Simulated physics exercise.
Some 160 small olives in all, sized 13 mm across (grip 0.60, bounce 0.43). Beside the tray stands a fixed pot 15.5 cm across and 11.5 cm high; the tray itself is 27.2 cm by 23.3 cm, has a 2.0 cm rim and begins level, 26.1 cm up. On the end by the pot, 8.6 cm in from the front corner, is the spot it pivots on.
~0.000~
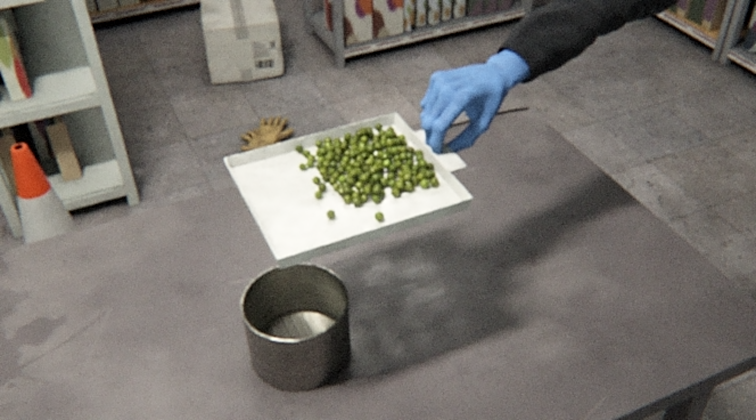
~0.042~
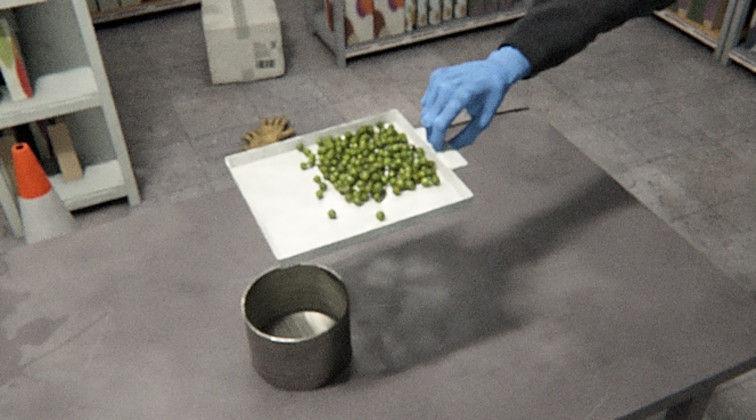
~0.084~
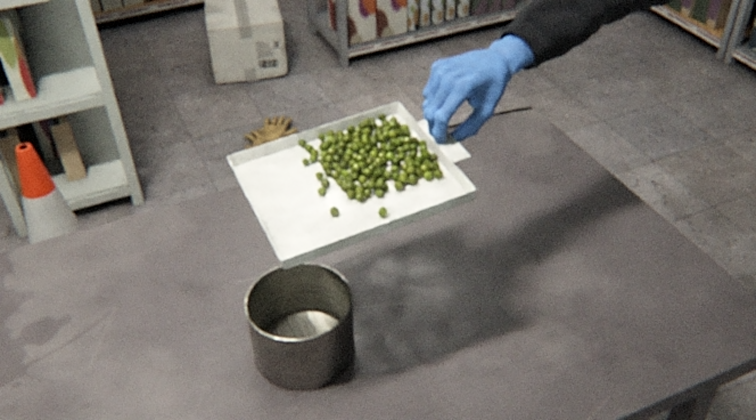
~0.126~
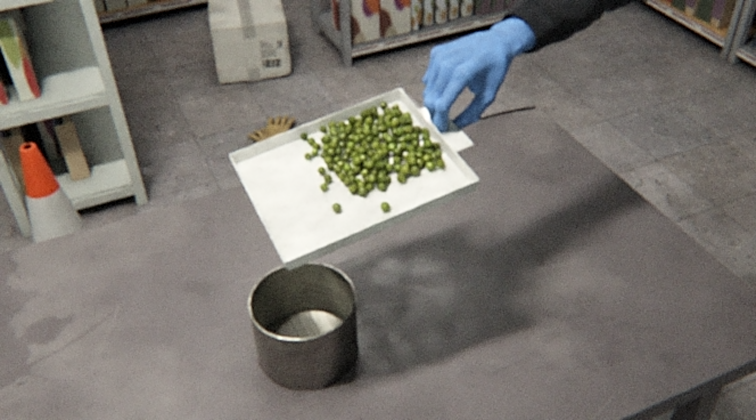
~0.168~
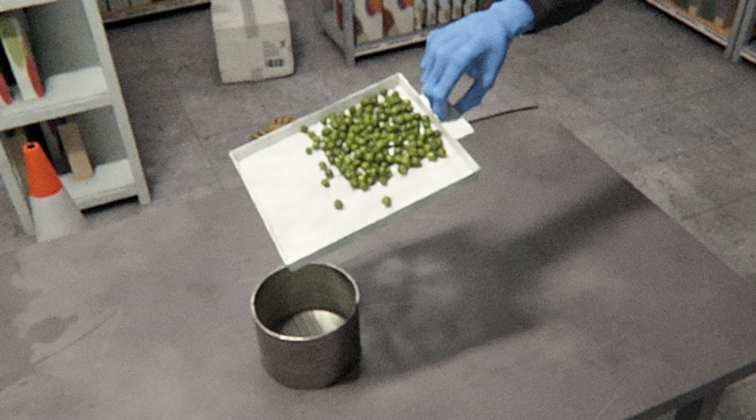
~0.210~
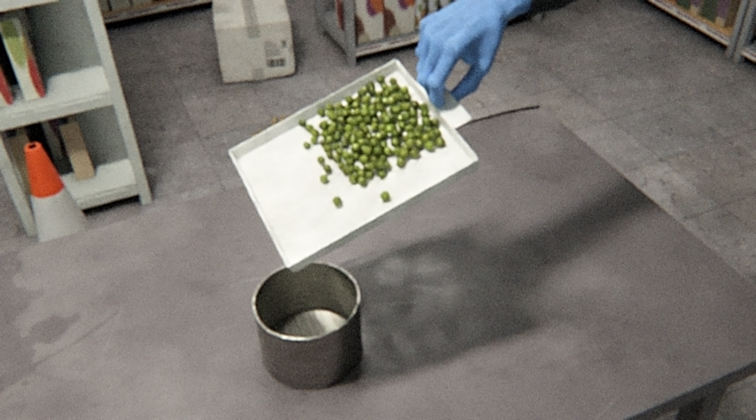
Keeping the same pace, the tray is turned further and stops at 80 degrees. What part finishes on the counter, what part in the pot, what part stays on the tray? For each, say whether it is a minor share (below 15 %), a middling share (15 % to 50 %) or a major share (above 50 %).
In the end counter: I expect the major share of the load there; pot: I expect a mere dribble of the load there; tray: I expect a notable fraction of the load there.
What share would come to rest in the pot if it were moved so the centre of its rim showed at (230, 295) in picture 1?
It would come to around 15 percent.
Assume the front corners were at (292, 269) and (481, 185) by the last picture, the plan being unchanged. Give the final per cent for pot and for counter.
Pot 5; counter 60.
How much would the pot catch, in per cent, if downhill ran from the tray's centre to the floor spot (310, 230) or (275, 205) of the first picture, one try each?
Near 0 and 0 percent, in that order.
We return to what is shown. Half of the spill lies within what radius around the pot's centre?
Roughly 22 centimetres.
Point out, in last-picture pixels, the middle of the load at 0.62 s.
Close to pixel (273, 212).
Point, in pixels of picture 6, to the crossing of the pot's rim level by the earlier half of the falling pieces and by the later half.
Roughly (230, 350) to begin with, later roughly (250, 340).
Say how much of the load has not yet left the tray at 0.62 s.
Around 95 percent of it.
Then, at 0.45 s, tilt 49 degrees; the tray holds 100 %, the pot 0 %.
After 0.62 s, tilt 71 degrees; the tray holds 95 %, the pot 0 %.
After 0.90 s, tilt 80 degrees; the tray holds 35 %, the pot 0 %.
By 2.1 s all is still; counter 70 %, pot 0 %, tray 30 %.
